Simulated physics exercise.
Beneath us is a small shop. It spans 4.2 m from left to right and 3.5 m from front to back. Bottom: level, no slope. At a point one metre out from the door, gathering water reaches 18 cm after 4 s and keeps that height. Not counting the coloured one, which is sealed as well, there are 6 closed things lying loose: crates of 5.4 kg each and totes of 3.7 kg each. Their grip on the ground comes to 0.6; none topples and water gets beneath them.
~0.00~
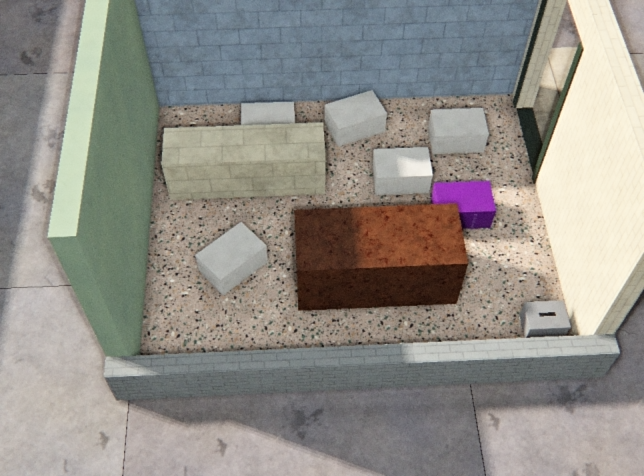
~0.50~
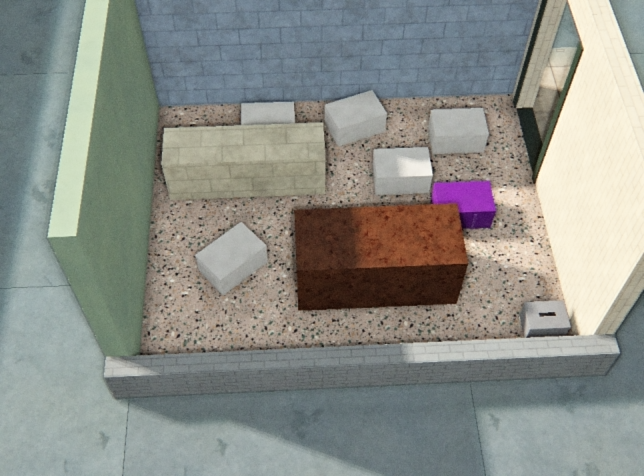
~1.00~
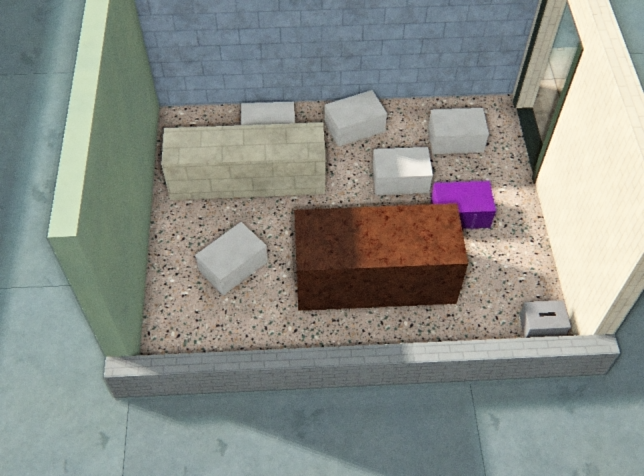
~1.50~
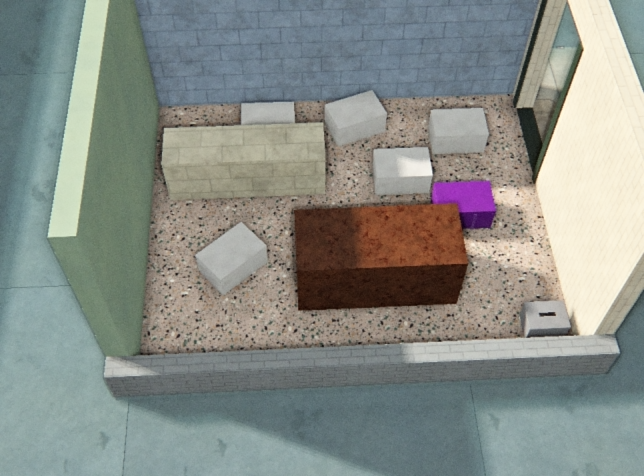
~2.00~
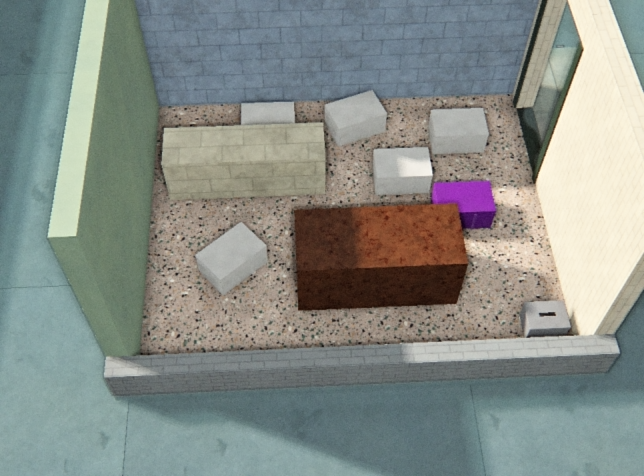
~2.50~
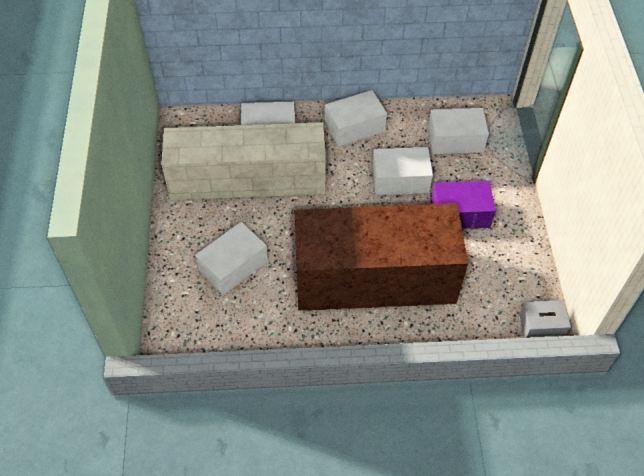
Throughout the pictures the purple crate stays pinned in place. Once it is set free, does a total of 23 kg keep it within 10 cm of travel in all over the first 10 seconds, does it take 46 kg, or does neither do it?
The smaller figure is plenty.
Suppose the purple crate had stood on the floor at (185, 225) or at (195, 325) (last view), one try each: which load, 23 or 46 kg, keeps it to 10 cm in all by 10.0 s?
For the first spot only the heavier suffices, for the second the lighter suffices.
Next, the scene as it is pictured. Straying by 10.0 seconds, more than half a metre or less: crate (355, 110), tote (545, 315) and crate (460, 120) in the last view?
In that order: Beyond, below, beyond.
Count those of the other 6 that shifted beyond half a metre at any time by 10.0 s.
It works out to 5.
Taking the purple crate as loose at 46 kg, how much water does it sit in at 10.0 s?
5 cm, roughly.
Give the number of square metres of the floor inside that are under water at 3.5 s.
Roughly 1.5 m2 of it is wet.
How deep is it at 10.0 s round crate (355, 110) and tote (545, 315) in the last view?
Some 17 cm at the first, some 3 cm at the second.
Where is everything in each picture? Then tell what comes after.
The purple crate at (465, 197) rests on the ground; water covers 0.0 m2; 0 of 7 have shifted, in the first picture.
The purple crate at (465, 197) rests on the ground; water covers 0.0 m2; 0 of 7 have shifted, in the second picture.
The purple crate at (465, 197) rests on the ground; water covers 0.0 m2; 0 of 7 have shifted, in the third picture.
The purple crate at (465, 197), on the bottom; 0.0 m2 under water; 0 of 7 have shifted, in the fourth picture.
The purple crate at (465, 197), on the bottom; water covers 0.0 m2; 0 of 7 have shifted, in the fifth picture.
The purple crate at (465, 197) rests on the ground; 0.3 m2 under water; 0 of 7 have shifted, in the sixth picture.
After 3.5 s the purple crate would be 0 cm from its start with 23 kg and 0 cm from its start with 46 kg; 1 cm of water round it then.
After 4.5 s the purple crate would be 0 cm from its start with 23 kg and 0 cm from its start with 46 kg; 3 cm of water round it then.
After 7.0 s the purple crate would be 0 cm from its start with 23 kg and 0 cm from its start with 46 kg; 4 cm of water round it then.
After 10.0 s the purple crate would be 0 cm from its start with 23 kg and 0 cm from its start with 46 kg; 5 cm of water round it then.
